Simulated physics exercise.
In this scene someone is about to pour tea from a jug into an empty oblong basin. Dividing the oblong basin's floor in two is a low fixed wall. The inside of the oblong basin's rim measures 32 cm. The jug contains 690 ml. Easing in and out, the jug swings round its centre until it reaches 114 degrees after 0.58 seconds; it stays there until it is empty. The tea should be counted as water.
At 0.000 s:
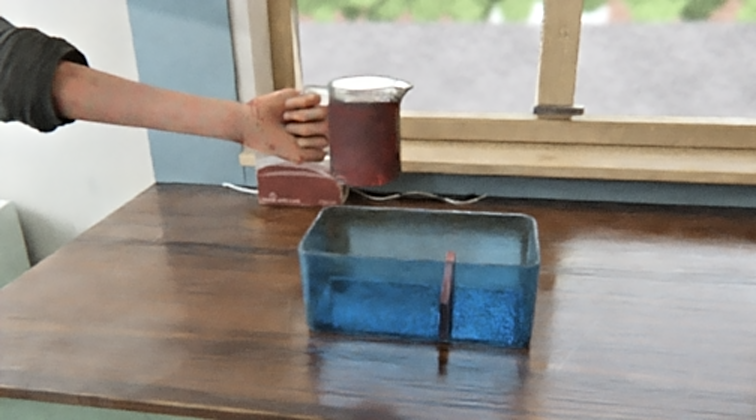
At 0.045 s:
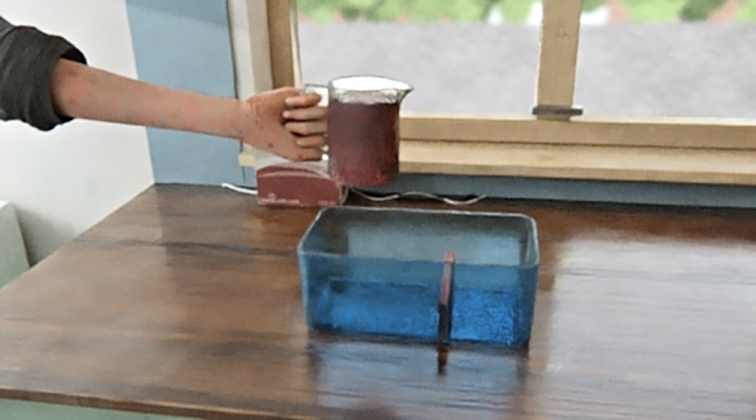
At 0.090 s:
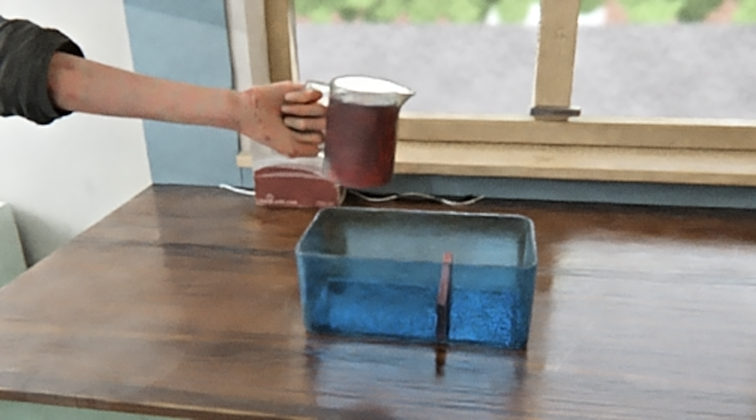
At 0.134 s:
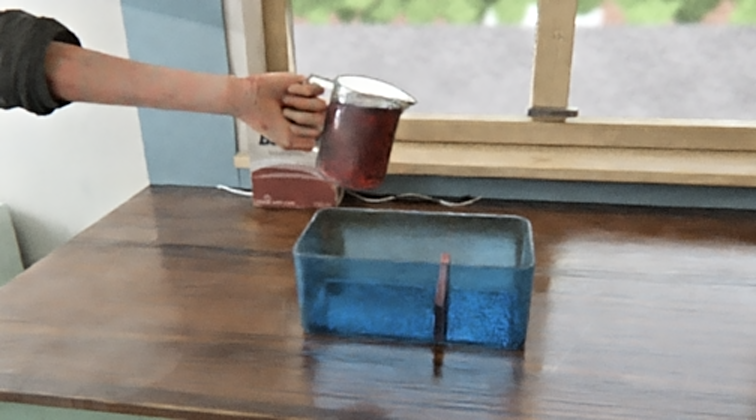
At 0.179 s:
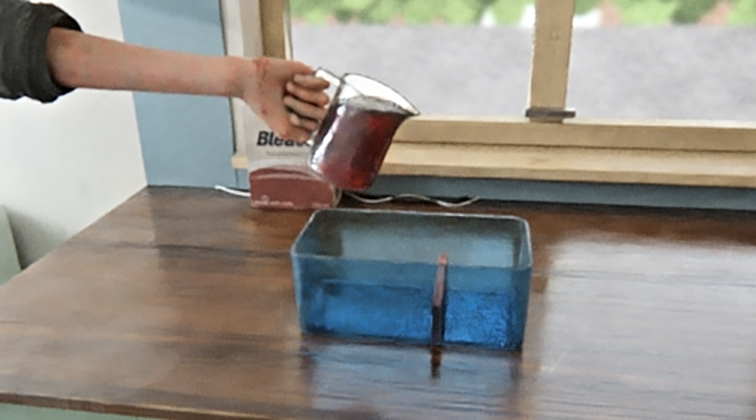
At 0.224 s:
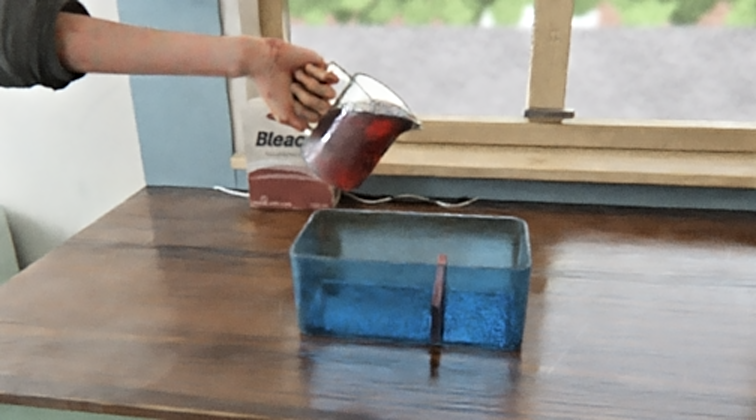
A hand reaching in from the left holds a clear glass jug of dark red tea above a blue, see-through oblong basin on a glossy brown wooden table, viewed from slightly above. Behind are a pale wooden window frame and a red-and-white box, with a low upright wall inside the basin. The hand gradually tilts the jug rightward, uncovering more of the box's lettering, while the view shifts very slightly.
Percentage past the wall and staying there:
68 percent.
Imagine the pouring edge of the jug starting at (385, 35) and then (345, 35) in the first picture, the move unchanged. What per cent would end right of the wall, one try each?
35 and 5 %.
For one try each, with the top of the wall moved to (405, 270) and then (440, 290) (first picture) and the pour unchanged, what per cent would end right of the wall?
In order, 90 and 80 per cent.
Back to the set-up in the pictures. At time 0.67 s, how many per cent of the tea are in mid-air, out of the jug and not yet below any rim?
I'd put it at about 18 per cent of the liquid.
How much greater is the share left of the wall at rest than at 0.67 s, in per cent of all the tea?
About 12 percent.
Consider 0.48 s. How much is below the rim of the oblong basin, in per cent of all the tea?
Roughly 18 per cent.
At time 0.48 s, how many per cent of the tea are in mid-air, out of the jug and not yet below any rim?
Estimate: Some 26 % of the total.
Then, 0.48 s in, the tilt is 106° and 57 per cent is still to pour, 0 is left of the wall and 17 right of it.
Then, 0.67 s in, the tilt is 114° and 13 per cent is still to pour, 17 is left of the wall and 53 right of it.
Then, 0.87 s in, the tilt is 114° and 1 per cent is still to pour, 26 is left of the wall and 68 right of it.
Then, 1.08 s in, the tilt is 114° and 0 per cent is still to pour, 30 is left of the wall and 68 right of it.
Finally, 30 per cent lies left of the wall, 68 right of it and 2 outside.
